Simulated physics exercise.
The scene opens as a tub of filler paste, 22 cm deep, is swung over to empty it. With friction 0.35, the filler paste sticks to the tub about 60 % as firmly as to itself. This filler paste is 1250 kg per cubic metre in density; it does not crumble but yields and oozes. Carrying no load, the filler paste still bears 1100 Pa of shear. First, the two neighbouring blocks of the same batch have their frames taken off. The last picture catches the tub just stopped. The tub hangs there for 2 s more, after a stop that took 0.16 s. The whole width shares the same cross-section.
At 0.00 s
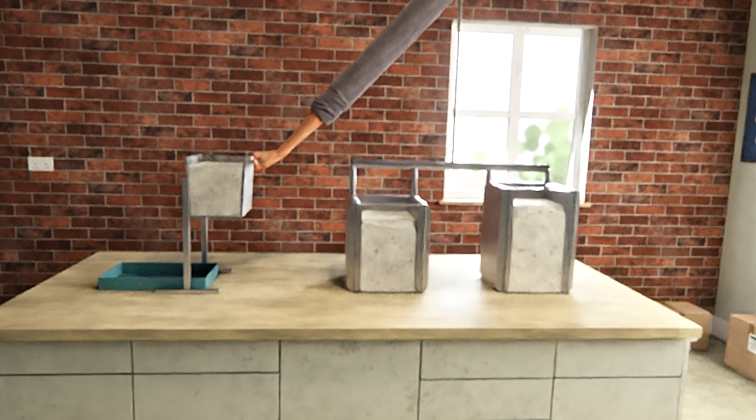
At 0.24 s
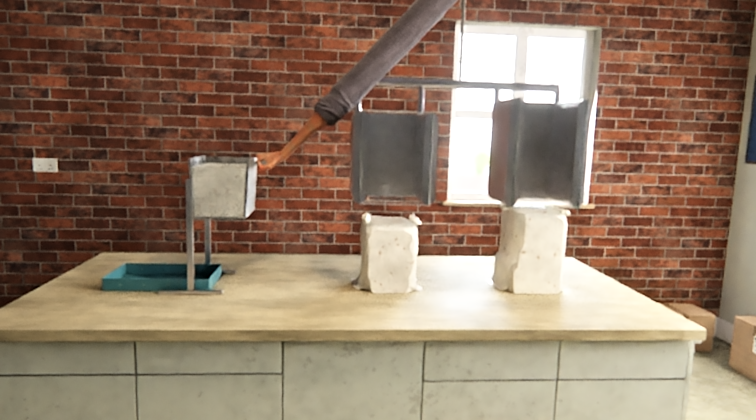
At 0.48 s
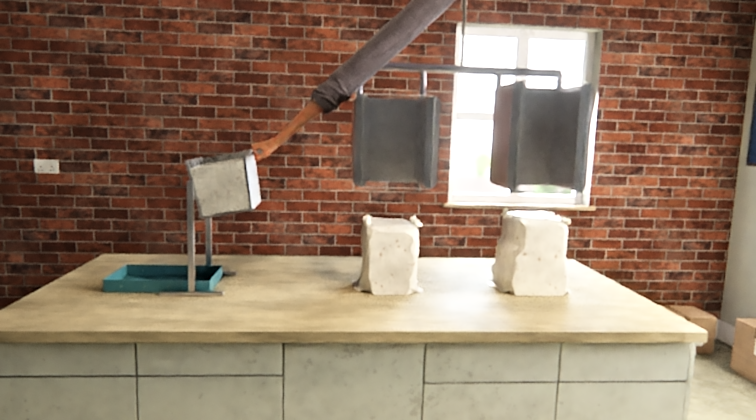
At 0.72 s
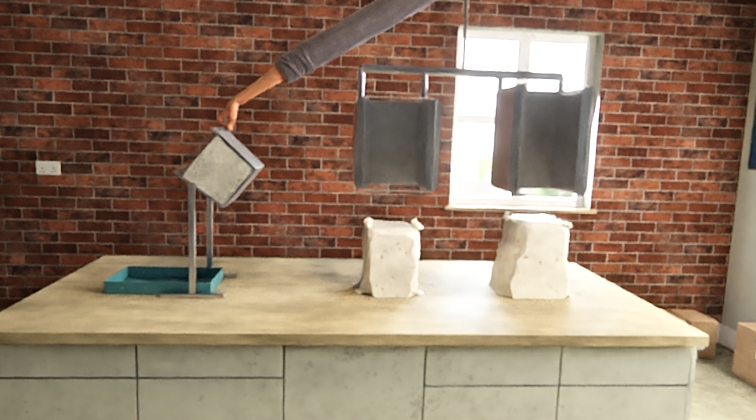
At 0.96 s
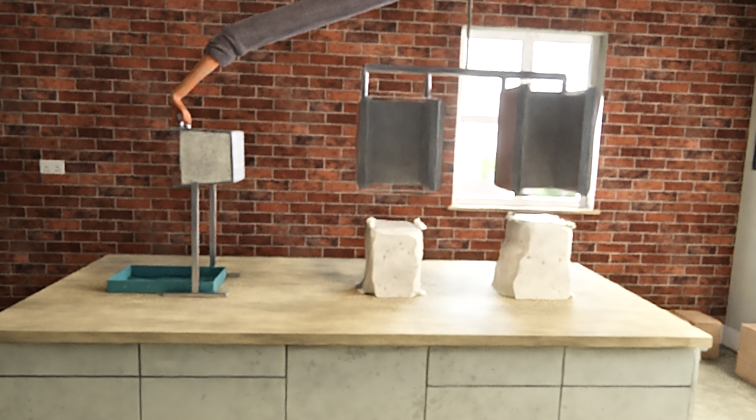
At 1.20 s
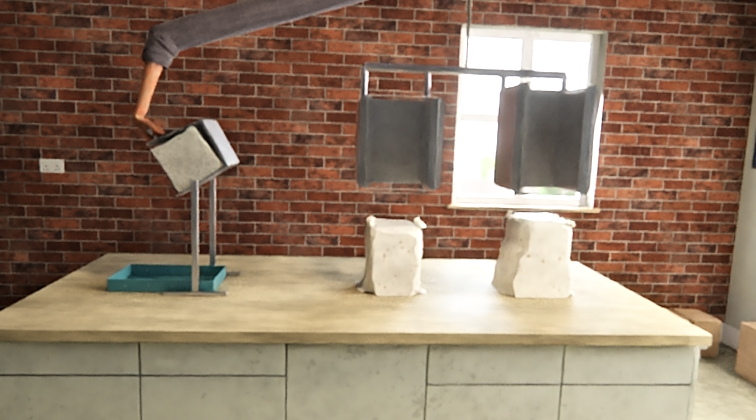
An arm in a grey sleeve reaches down from above to a pale-filled tub on a metal stand over a teal tray, at the left of a wooden-topped counter seen from the front, before a red brick wall and bright window. Two dark metal moulds lift off pale blocks at centre and right, the right block slumping slightly. The hand then swings the tub over leftward past its side, while the view stays almost still.
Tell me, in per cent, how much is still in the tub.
Something like 0 out of 100.
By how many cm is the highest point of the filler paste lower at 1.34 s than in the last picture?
About 4 cm.
After 1.34 s, the tub is at 119 degrees and holds 76 %.
After 1.51 s, the tub is at 119 degrees and holds 7 %.
After 1.68 s, the tub is at 119 degrees and holds 0 %.
After 1.85 s, the tub is at 119 degrees and holds 0 %.
After 3.20 s, at the end, the tub is at 119 degrees and holds 0 %.
